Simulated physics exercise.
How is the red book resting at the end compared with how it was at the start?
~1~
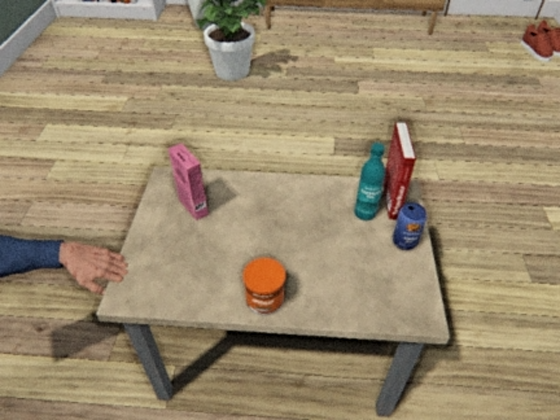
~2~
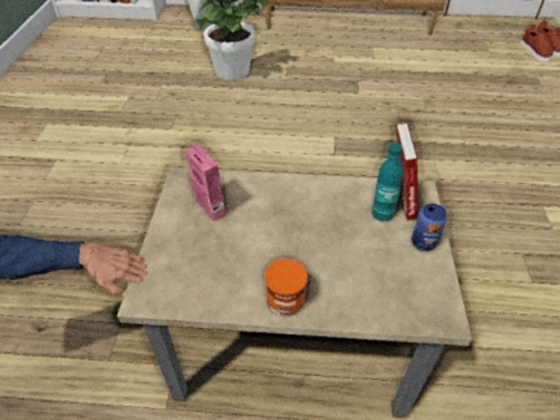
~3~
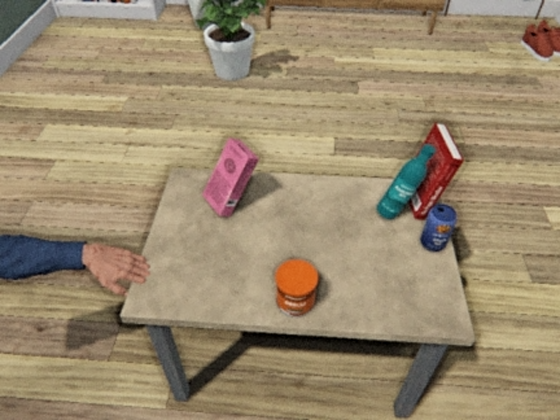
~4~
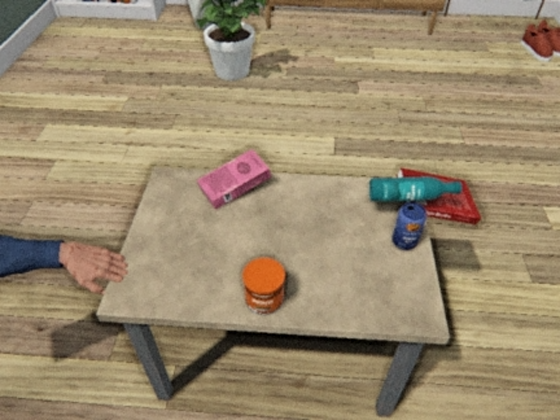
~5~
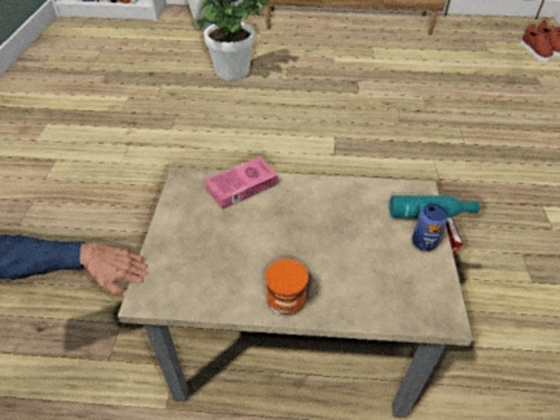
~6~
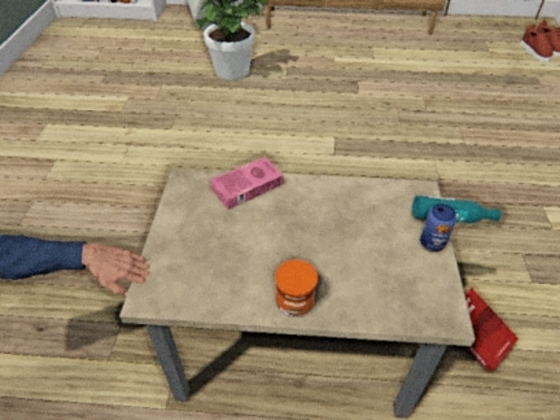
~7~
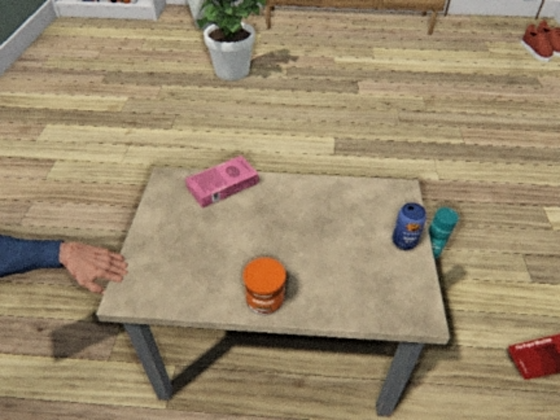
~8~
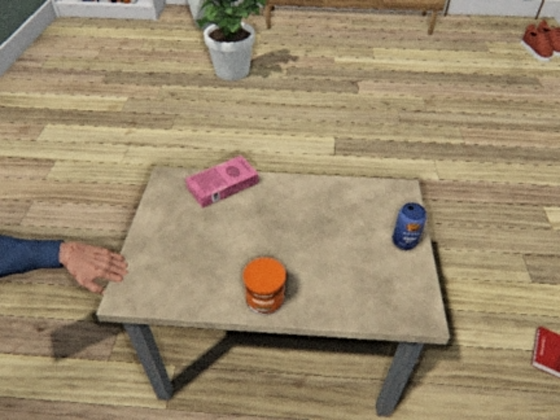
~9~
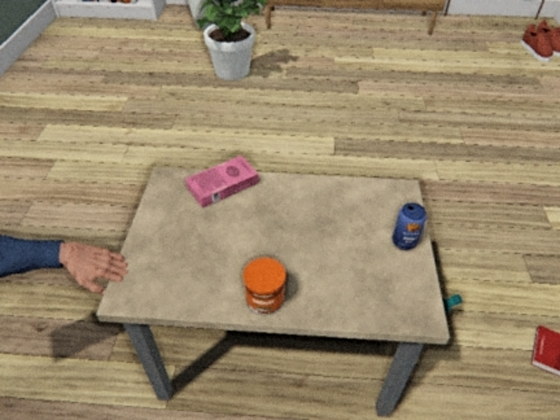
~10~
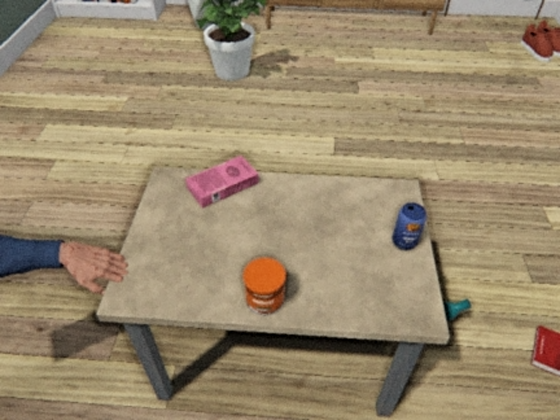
At the start the red book stood upright on the table, but by the end it was lying on its side on the floor to the right.
